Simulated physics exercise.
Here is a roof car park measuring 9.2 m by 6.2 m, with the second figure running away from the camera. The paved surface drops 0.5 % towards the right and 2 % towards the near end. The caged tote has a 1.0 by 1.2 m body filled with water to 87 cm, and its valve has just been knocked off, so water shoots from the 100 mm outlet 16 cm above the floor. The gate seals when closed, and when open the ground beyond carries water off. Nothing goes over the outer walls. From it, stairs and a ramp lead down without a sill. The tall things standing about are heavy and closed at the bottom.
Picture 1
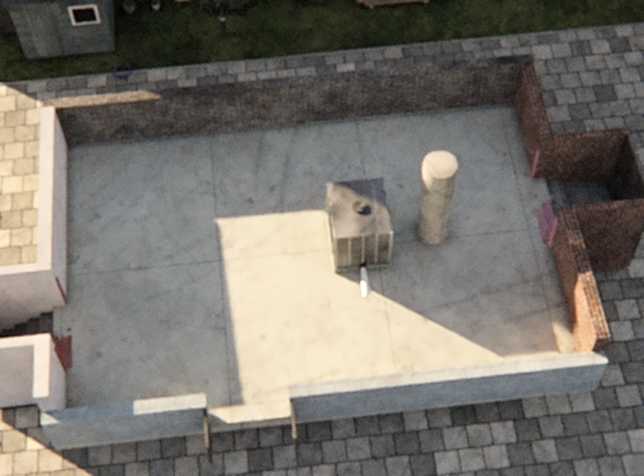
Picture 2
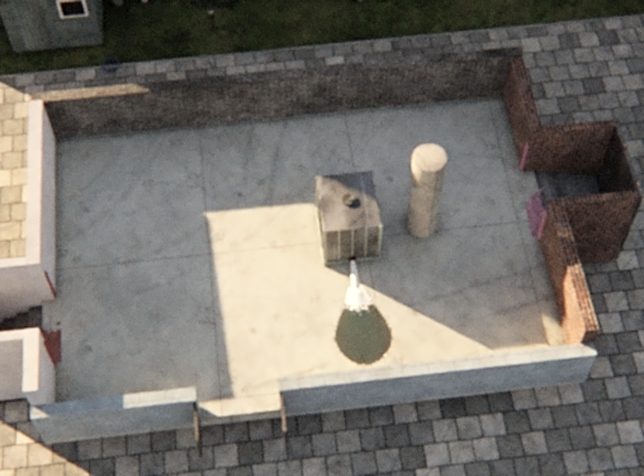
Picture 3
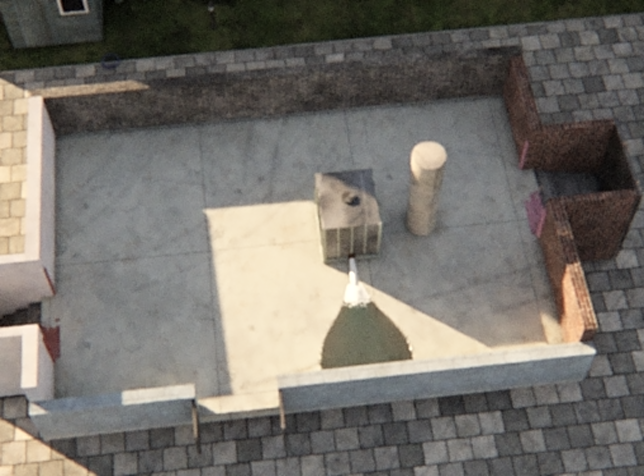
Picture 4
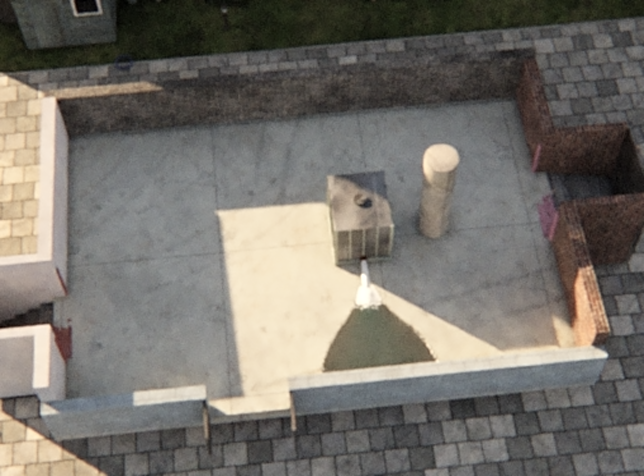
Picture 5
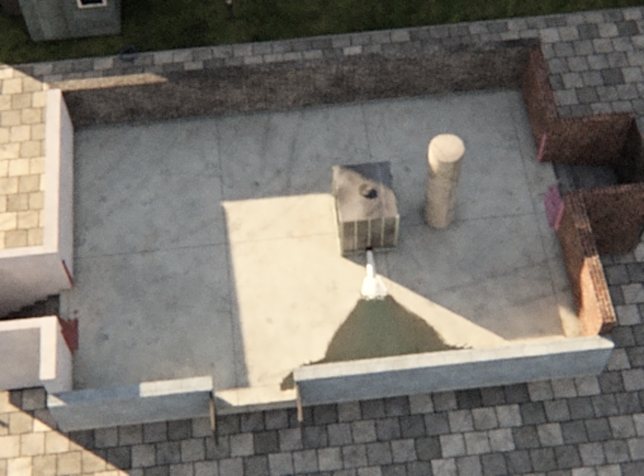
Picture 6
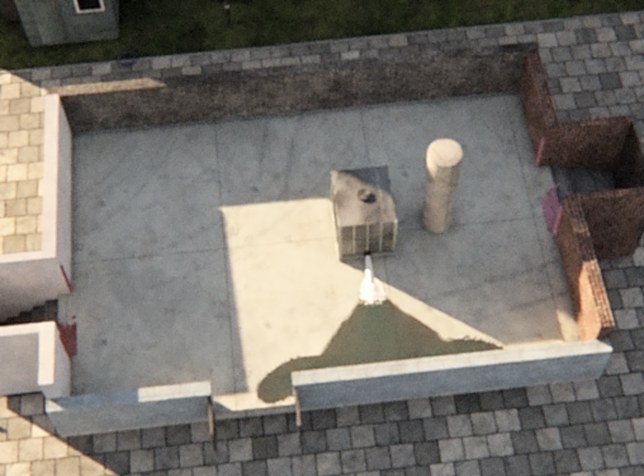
To begin with, a thin white jet shoots from the caged container on a walled, partly shaded rooftop, and the floor around it is dry. A dark wet patch then forms below the jet, widens to the near wall, and spreads along it both ways, reaching left to the gap.
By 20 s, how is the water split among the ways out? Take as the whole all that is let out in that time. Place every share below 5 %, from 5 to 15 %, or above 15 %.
The share of the gate is more than 15 %. The share of the stairwell (marked red) is not even 5 %. The share of the basement ramp (marked pink) is less than 5 %.
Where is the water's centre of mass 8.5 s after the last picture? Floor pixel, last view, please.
I'd put it at around pixel (421, 348).
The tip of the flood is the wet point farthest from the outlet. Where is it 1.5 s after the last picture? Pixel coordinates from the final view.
(574, 361).
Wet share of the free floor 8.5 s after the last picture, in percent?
20 %.
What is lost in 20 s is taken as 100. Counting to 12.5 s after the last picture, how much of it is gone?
Share gone: Close to 70 %.
Then, 1.5 s after the last picture water covers 10 % of the floor and is deepest (7 cm) near (385, 381); gone so far, the gate 0 %, the stairwell (marked red) 0 %, the basement ramp (marked pink) 0 %.
Then, 4.5 s after the last picture water covers 15 % of the floor and is deepest (6 cm) near (385, 381); gone so far, the gate 2 %, the stairwell (marked red) 0 %, the basement ramp (marked pink) 0 %.
Then, 8.5 s after the last picture water covers 20 % of the floor and is deepest (6 cm) near (371, 284); gone so far, the gate 7 %, the stairwell (marked red) 0 %, the basement ramp (marked pink) 0 %.
Then, 12.5 s after the last picture water covers 25 % of the floor and is deepest (6 cm) near (584, 360); gone so far, the gate 12 %, the stairwell (marked red) 0 %, the basement ramp (marked pink) 0 %.
Then, 16.5 s after the last picture water covers 25 % of the floor and is deepest (7 cm) near (574, 361); gone so far, the gate 18 %, the stairwell (marked red) 0 %, the basement ramp (marked pink) 0 %.
